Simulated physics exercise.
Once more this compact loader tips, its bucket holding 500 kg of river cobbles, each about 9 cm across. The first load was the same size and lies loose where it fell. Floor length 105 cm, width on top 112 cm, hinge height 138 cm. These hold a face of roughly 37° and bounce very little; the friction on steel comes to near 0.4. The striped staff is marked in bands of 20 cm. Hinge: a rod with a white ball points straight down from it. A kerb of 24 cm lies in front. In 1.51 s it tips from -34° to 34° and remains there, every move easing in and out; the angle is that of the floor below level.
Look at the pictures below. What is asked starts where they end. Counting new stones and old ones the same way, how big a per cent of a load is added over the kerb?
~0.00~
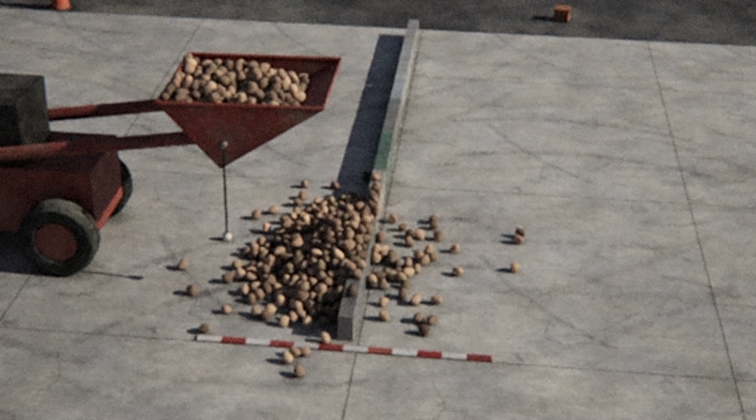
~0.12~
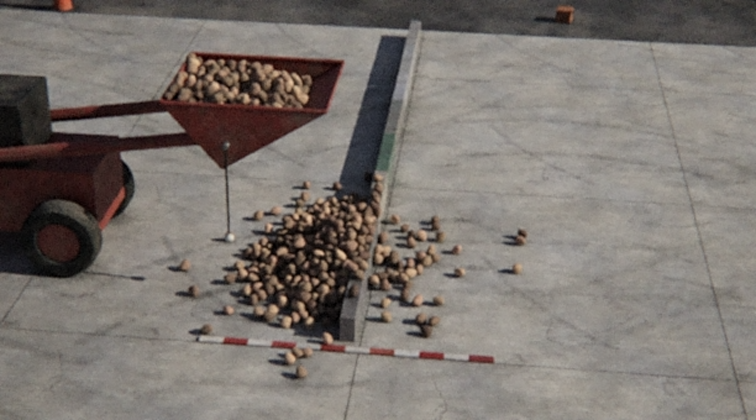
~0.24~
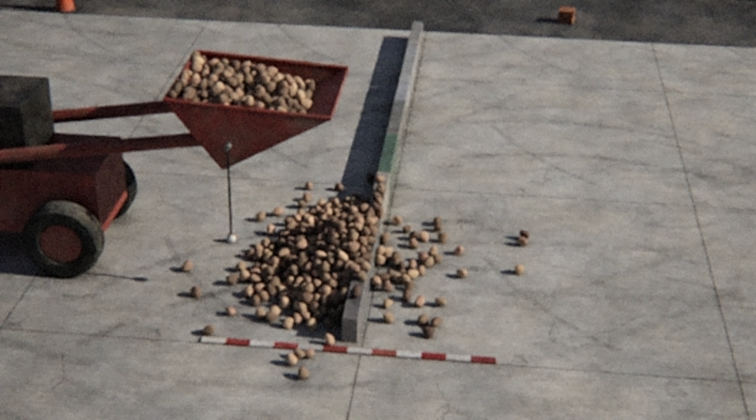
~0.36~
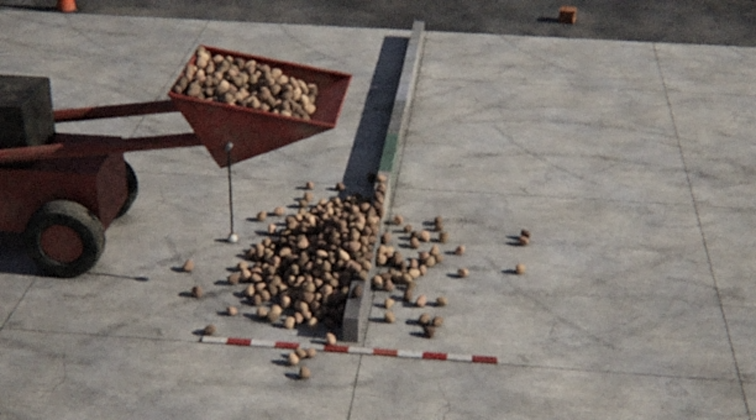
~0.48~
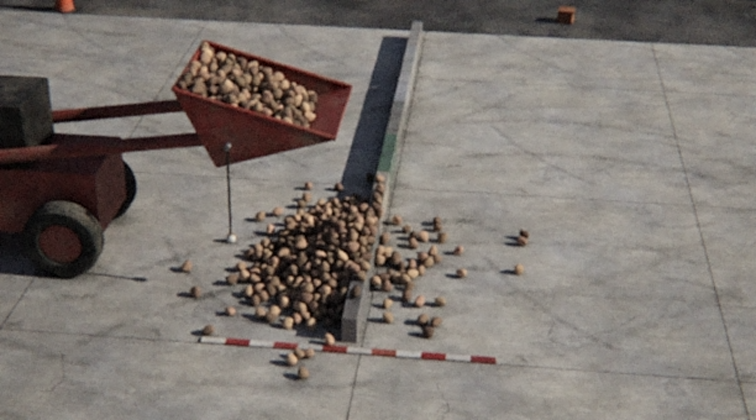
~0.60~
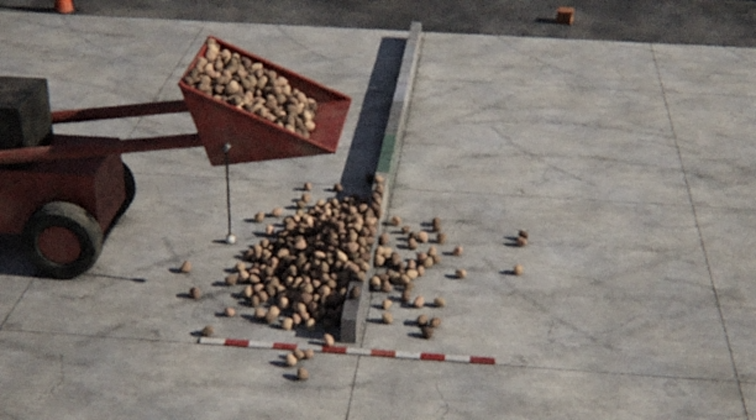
61 per cent, roughly.
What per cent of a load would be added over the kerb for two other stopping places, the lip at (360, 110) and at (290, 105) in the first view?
First place about 100 %, second about 15 %.
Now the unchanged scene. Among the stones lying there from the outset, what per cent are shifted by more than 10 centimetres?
I'd put it at about 15 per cent.
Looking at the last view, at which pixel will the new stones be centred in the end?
Roughly at pixel (388, 257).
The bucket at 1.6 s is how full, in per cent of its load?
About 60 percent.
After 1.1 s the floor is at 23°; in per cent of one load, 100 in the bucket, 91 on this side of the kerb, 9 over the kerb; the foremost stones are at (476, 265).
After 1.6 s the floor is at 34°; in per cent of one load, 58 in the bucket, 129 on this side of the kerb, 12 over the kerb; the foremost stones are at (476, 265).
After 2.0 s the floor is at 34°; in per cent of one load, 22 in the bucket, 139 on this side of the kerb, 38 over the kerb; the foremost stones are at (485, 269).
After 4.7 s the floor is at 34°; in per cent of one load, 0 in the bucket, 130 on this side of the kerb, 70 over the kerb; the foremost stones are at (545, 259). Net gain over the kerb, 61.
